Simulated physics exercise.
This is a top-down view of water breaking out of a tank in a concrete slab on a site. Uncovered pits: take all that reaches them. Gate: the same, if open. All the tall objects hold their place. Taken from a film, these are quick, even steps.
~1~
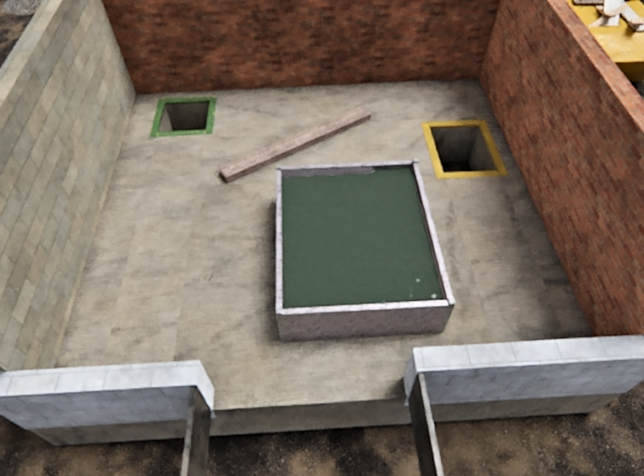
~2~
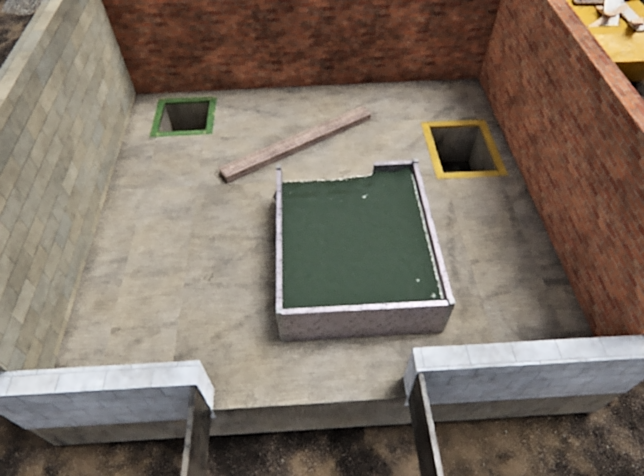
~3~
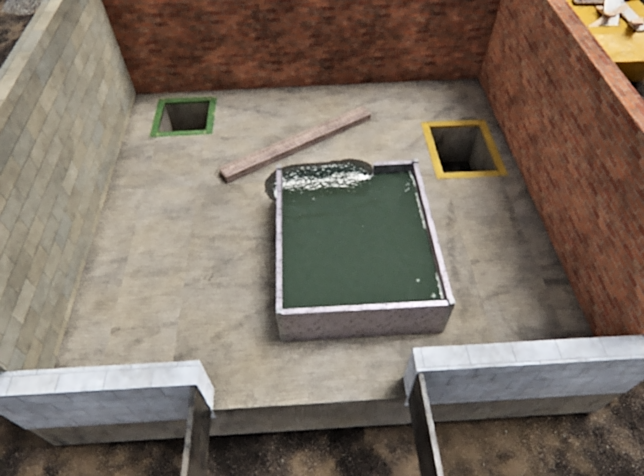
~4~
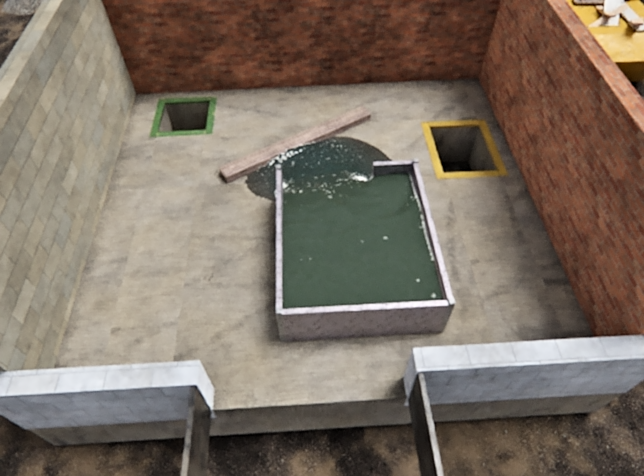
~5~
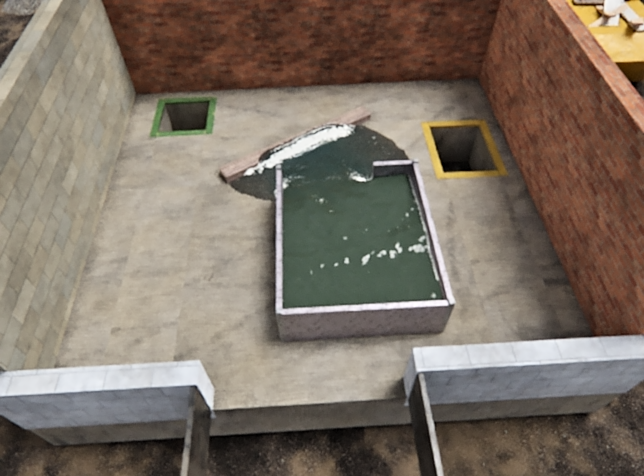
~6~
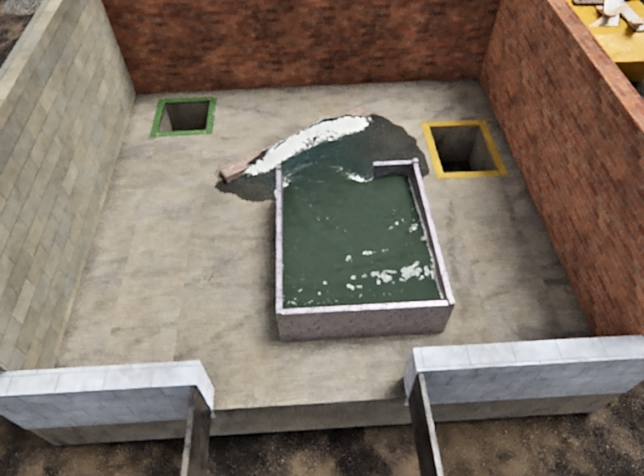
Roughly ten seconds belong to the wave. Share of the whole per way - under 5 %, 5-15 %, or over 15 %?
Gate under 5 %, yellow pit over 15 %, green pit over 15 %.
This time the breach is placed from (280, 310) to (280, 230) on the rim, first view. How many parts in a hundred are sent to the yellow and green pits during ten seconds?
The yellow pit takes 2 per cent and the green pit 30 per cent.
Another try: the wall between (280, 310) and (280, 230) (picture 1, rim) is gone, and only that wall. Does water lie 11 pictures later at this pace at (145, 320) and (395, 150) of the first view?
First point: Inundated; second point: Unwetted.
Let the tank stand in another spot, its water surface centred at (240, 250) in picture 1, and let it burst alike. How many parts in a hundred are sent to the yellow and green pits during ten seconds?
The yellow pit gets roughly 20 per cent and the green pit roughly 40 per cent.
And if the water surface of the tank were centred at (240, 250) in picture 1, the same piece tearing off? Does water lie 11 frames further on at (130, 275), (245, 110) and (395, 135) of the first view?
Spot 1 unwetted, spot 2 wetted, spot 3 wetted.
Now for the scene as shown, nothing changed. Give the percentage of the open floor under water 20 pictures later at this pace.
55 %.
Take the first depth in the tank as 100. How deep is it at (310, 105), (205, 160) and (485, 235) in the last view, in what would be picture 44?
Going place by place: 12 %, 4 % and 2 %.
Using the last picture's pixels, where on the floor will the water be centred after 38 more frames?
Point: (319, 188).
A moment on, water covers 30 % of the floor; the gate 0 %, the yellow pit 0 %, the green pit 0 %.
Next, water covers 45 % of the floor; the gate 0 %, the yellow pit 1 %, the green pit 1 %.
Then, water covers 55 % of the floor; the gate 0 %, the yellow pit 5 %, the green pit 7 %.
Later, water covers 70 % of the floor; the gate 0 %, the yellow pit 18 %, the green pit 12 %.
In the end, water covers 80 % of the floor; the gate 1 %, the yellow pit 29 %, the green pit 18 %.
